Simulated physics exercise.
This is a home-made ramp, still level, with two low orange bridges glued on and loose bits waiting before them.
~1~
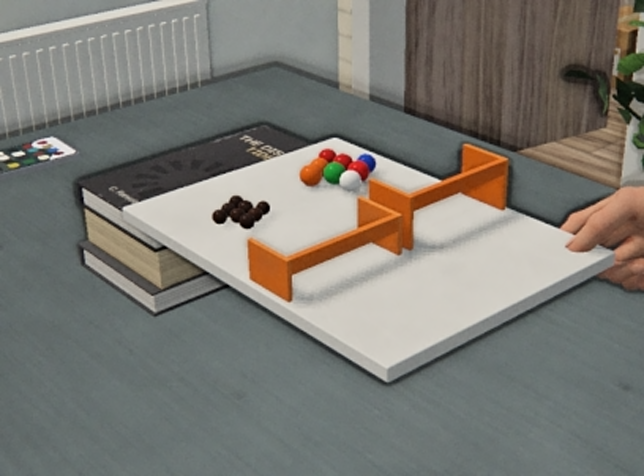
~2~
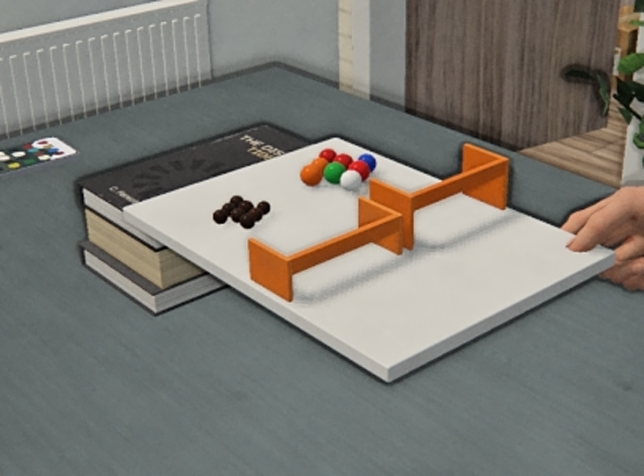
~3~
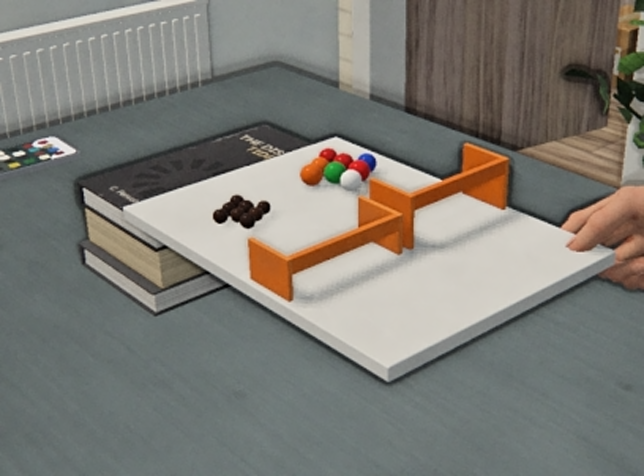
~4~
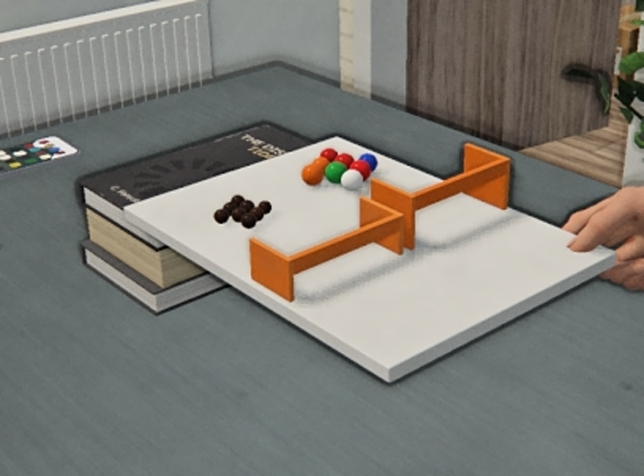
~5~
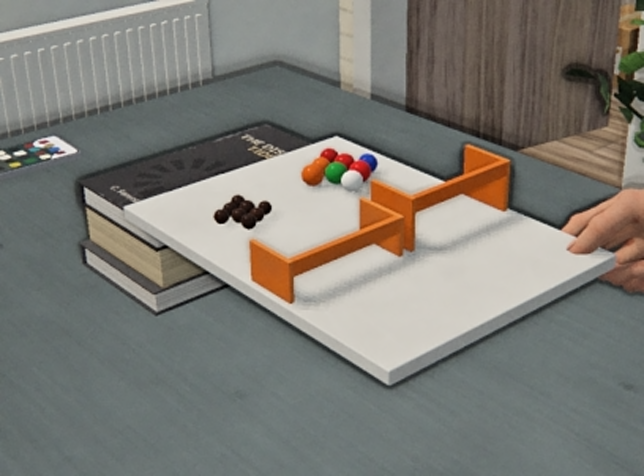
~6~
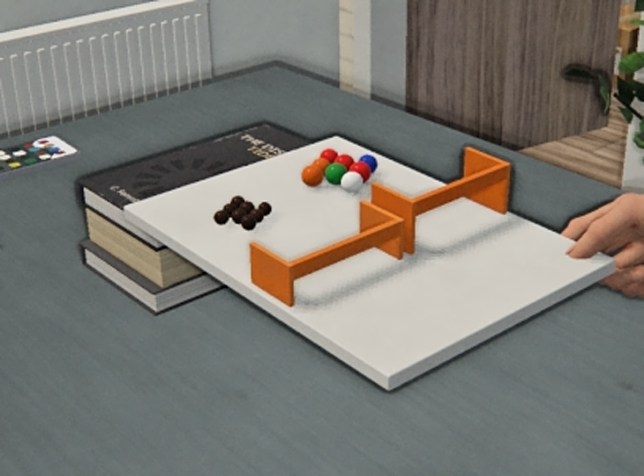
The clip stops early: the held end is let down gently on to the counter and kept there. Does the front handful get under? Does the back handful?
The front handful passes beneath the bar and the back handful passes beneath the bar.
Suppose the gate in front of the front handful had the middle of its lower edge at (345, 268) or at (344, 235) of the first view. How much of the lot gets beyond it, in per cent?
First some 0, then 100 per cent.
Then, 0.51 s past the last view, board sloping at 11°; front handful on its way down; back handful on its way down.
Then, 0.95 s past the last view, board resting at 16°; front handful all past its gate; back handful all past its gate.
Then, 1.34 s past the last view, board resting at 17°; front handful all past its gate; back handful all past its gate.
Finally, board resting at 17°; front handful all past its gate; back handful all past its gate.
